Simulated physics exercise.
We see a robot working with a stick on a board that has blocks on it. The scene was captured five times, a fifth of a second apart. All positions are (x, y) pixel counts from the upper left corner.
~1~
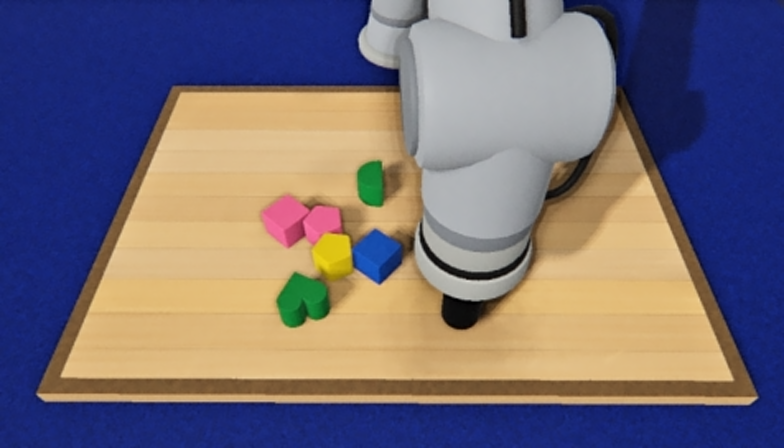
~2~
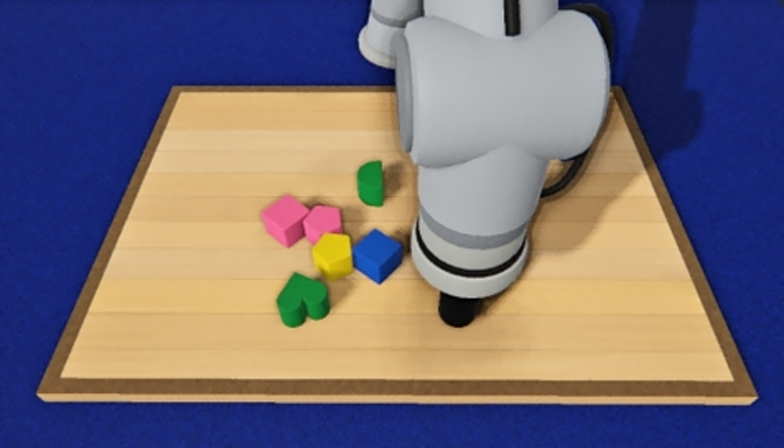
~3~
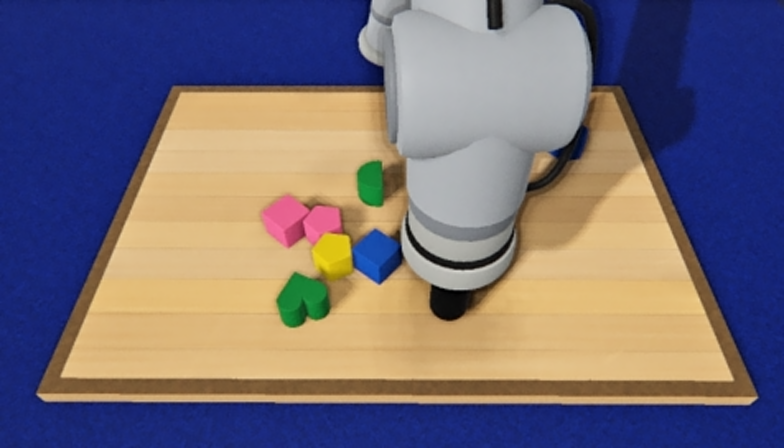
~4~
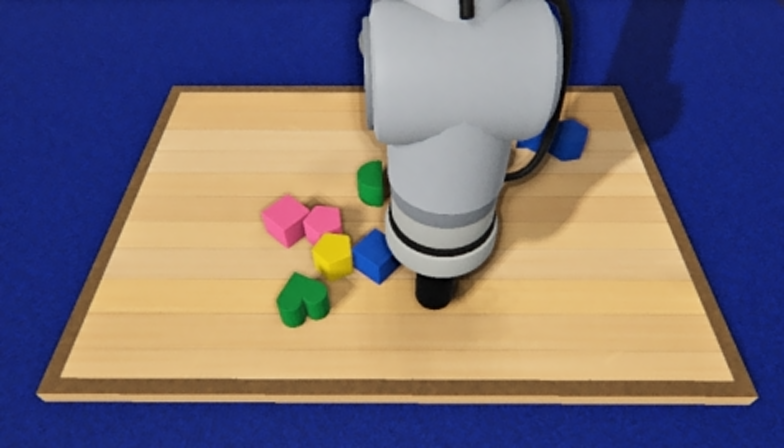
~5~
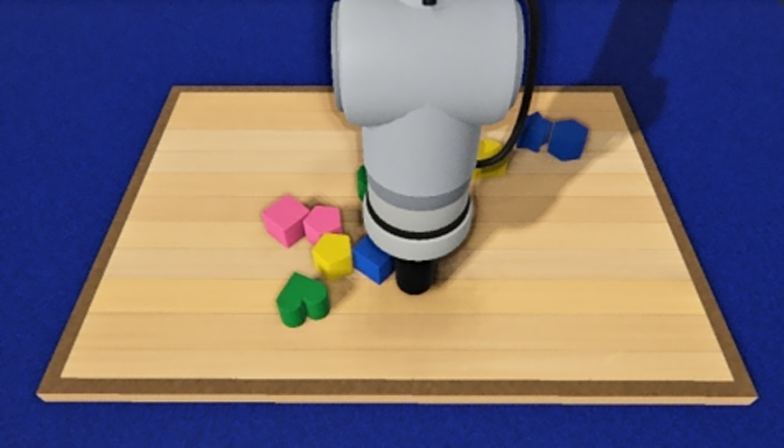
At first, a robot arm holds a black stick against a wooden board, right of a cluster of pink, yellow, blue and green blocks. The arm slides the stick left and slightly up toward the blue block, uncovering blue and yellow blocks behind it, while the clustered blocks stay still.
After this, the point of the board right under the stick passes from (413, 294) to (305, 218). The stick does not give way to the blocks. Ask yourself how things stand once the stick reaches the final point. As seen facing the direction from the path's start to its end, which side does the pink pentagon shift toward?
The answer is right.
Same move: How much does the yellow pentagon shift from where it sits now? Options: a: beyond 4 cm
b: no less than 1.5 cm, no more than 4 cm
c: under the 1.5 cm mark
Correct choice: B.
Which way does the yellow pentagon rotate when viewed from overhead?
Spins counterclockwise.
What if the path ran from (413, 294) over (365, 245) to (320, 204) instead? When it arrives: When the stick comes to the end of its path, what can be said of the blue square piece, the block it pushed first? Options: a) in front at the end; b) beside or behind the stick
I'll go with a - in front at the end.
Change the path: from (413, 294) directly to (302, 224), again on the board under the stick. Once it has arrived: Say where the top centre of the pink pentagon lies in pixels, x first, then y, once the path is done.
I'd guess (288, 183).
The first path, step by step. One third of the way, stick (373, 253); pink square piece (279, 208), turned 15° anticlockwise; pink pentagon (316, 212); yellow pentagon (325, 246), turned 20° anticlockwise; blue square piece (353, 225), turned 15° clockwise.
Two thirds of the way, stick (336, 228); pink square piece (259, 200), turned 70° anticlockwise; pink pentagon (292, 185), turned 25° anticlockwise; yellow pentagon (315, 246), turned 40° anticlockwise; blue square piece (326, 198), turned 40° clockwise.
At the end, stick (302, 205); pink square piece (259, 200), turned 70° anticlockwise; pink pentagon (287, 178), turned 60° anticlockwise; yellow pentagon (315, 246), turned 40° anticlockwise; blue square piece (321, 178), turned 65° clockwise.
